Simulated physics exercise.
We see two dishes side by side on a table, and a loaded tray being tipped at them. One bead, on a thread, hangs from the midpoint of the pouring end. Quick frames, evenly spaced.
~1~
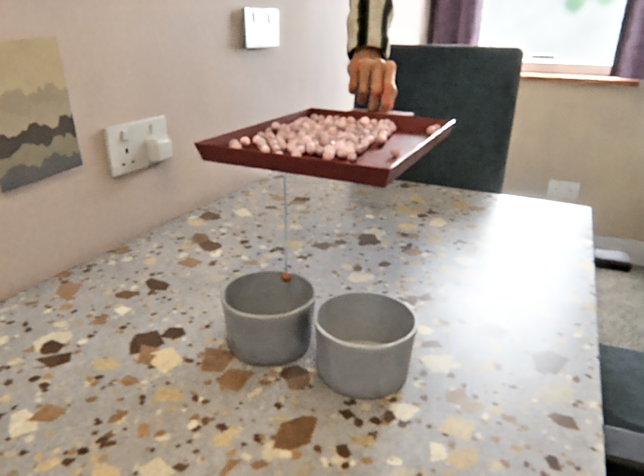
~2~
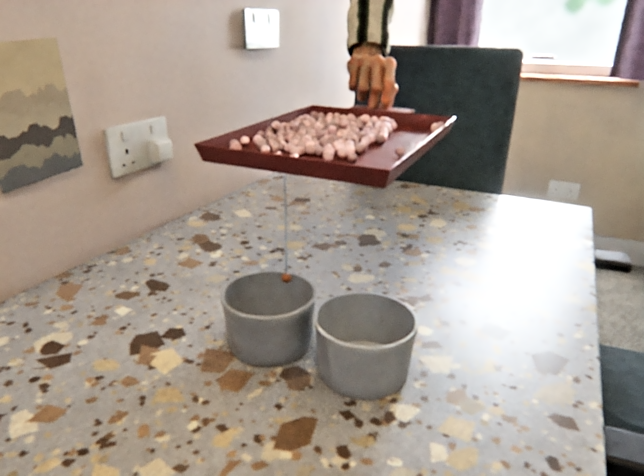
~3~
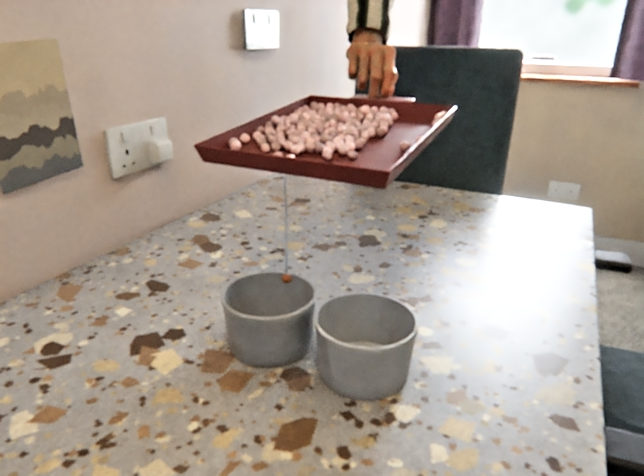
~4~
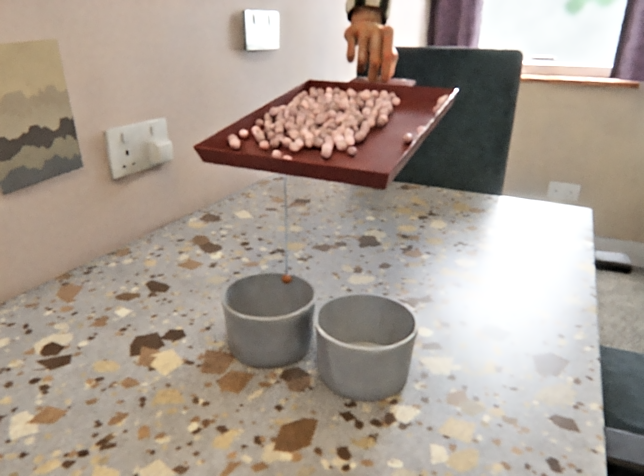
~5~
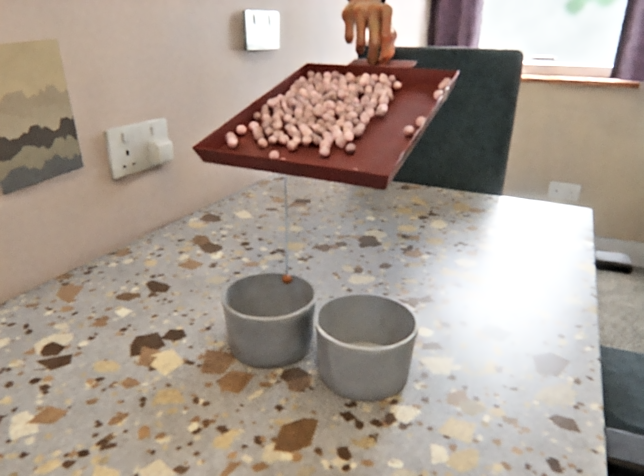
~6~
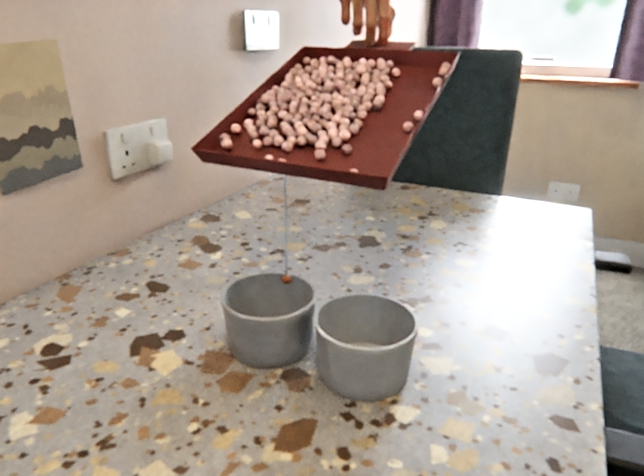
A red tray of small pinkish pieces tilting steadily above two grey dishes as a hand raises its far end, pieces shifting.
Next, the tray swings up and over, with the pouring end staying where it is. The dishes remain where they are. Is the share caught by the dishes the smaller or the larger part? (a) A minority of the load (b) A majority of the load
Answer: A.
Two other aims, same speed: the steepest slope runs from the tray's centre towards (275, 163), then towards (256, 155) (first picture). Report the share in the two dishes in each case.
I'd say some 20 in a hundred at first, then 10 in a hundred.
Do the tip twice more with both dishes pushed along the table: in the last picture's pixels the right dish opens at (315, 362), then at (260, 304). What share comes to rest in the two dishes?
The first try yields 50% and the second yields 40%.
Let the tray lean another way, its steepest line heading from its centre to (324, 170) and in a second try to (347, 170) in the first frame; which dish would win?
So, the dish at the right the first time round, the dish at the right the second.
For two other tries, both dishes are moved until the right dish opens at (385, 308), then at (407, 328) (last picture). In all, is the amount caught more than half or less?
Try 1: A lesser share; try 2: A lesser share.
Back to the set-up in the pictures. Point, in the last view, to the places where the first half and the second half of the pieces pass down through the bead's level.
I'd place the first part at (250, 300) and the rest at (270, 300).
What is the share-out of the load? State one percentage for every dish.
Final share: Left dish at 10 per cent, right dish at 10 per cent.
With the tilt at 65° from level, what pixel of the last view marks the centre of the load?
Somewhere near pixel (275, 168).
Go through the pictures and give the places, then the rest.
The first picture shows corners of the pouring end at (202, 142) and (386, 167), level; middle of the load at (330, 135), sugar pearls; left dish at (244, 335); right dish at (345, 366); bead on its thread at (286, 277).
The second picture shows corners of the pouring end at (202, 143) and (386, 168), level; middle of the load at (330, 133).
The third picture shows corners of the pouring end at (201, 144) and (385, 169), tipped barely, level across its low end; middle of the load at (330, 127).
The fourth picture shows corners of the pouring end at (200, 145) and (385, 170), tipped a little, level across its low end; middle of the load at (329, 117), a stray few on the move.
The fifth picture shows corners of the pouring end at (200, 145) and (385, 171), tipped clearly, level across its low end; middle of the load at (328, 106), a small part on the move.
The sixth picture shows corners of the pouring end at (198, 146) and (383, 173), tipped clearly, level across its low end; middle of the load at (324, 98), nearly all on the move; left dish at (244, 337); right dish at (345, 368).
Soon after the last picture, tray tipped steeply; about two thirds on the tray; a stray few in the left dish; a small part outside both; about a quarter in the air.
A little later, tray tipped past a quarter turn; a stray few on the tray; a small part in the right dish; a small part in the left dish; about two thirds outside both; about a quarter in the air.
Later still, tray tipped past a quarter turn; a small part in the right dish; a small part in the left dish; most outside both.
By the end, tray tipped past a quarter turn; a small part in the right dish; a small part in the left dish; most outside both.
